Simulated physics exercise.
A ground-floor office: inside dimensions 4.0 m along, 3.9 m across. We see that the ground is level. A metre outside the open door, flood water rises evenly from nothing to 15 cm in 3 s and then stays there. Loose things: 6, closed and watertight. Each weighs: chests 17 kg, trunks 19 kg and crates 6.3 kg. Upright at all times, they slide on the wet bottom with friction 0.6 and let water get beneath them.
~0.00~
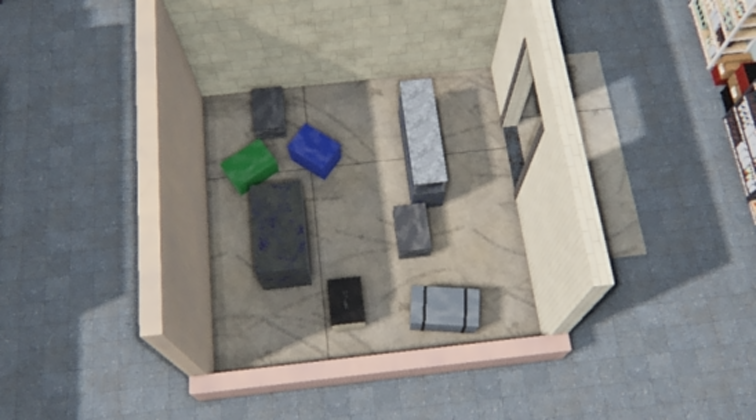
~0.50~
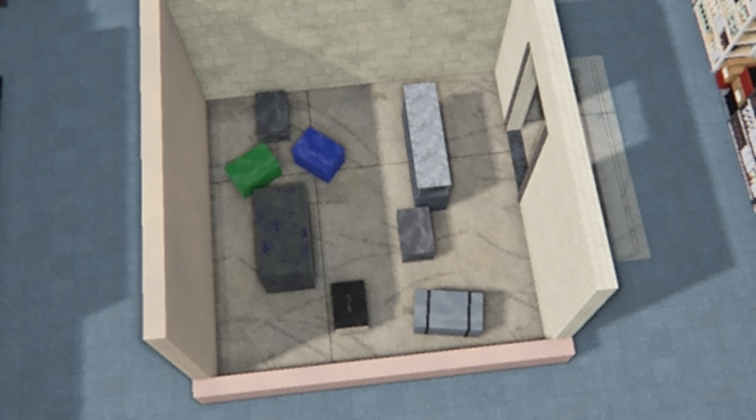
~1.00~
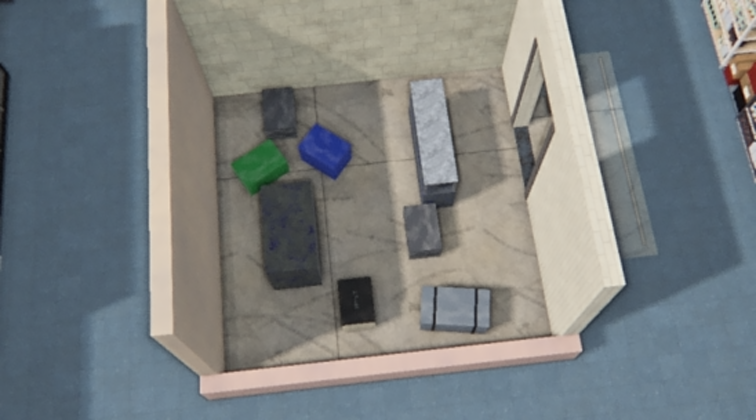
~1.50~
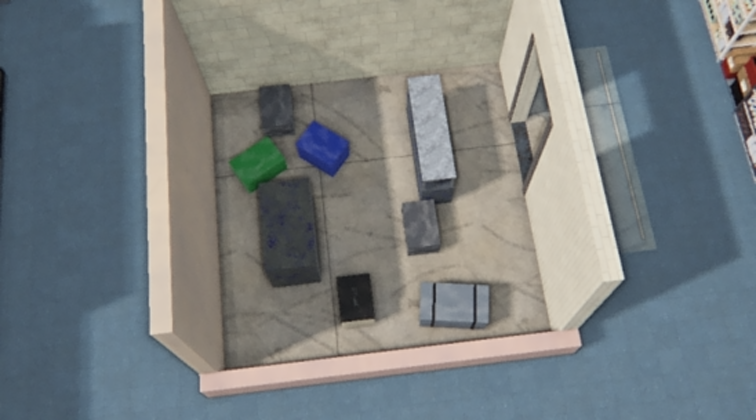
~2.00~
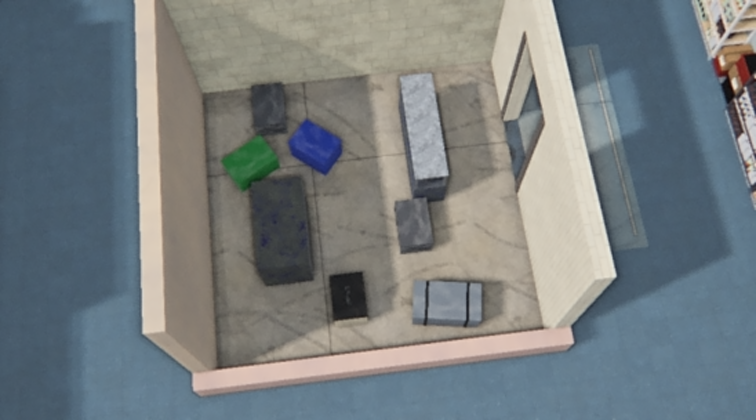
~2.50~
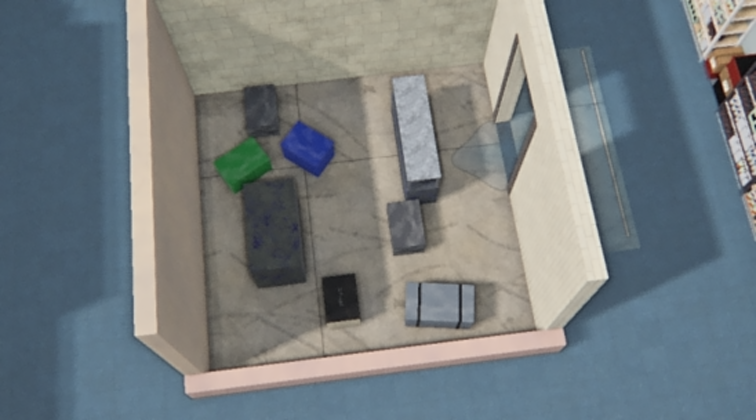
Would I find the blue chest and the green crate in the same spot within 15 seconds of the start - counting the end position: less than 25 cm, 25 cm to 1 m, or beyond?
The blue chest remains where it was, the green crate shifts slightly.
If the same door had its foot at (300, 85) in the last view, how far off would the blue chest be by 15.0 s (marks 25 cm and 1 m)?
By then the blue chest has been carried a long way.
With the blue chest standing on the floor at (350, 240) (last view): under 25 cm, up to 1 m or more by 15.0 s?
Result: It remains near its start.
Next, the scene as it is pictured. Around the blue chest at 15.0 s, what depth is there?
The depth there is around 5 cm.
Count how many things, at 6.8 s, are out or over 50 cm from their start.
I make it 0 by then.
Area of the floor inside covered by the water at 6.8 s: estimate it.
Somewhere about 7.5 m2, give or take.
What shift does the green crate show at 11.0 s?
Close to 0 cm.
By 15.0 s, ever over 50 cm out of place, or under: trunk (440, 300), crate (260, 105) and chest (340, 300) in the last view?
In that order: Above, above, below.
After 3.5 s the blue chest is near (307, 143), 0.0 m from its start, aground; the green crate is near (241, 161), 0.0 m from its start, aground; 0 afloat.
After 6.8 s the blue chest is near (307, 143), 0.0 m from its start, aground; the green crate is near (241, 161), 0.0 m from its start, aground; 0 afloat.
After 11.0 s the blue chest is near (307, 143), 0.0 m from its start, aground; the green crate is near (241, 161), 0.0 m from its start, aground; 2 afloat.
After 15.0 s the blue chest is near (307, 143), 0.0 m from its start, aground; the green crate is near (234, 188), 0.4 m from its start, afloat; 3 afloat.
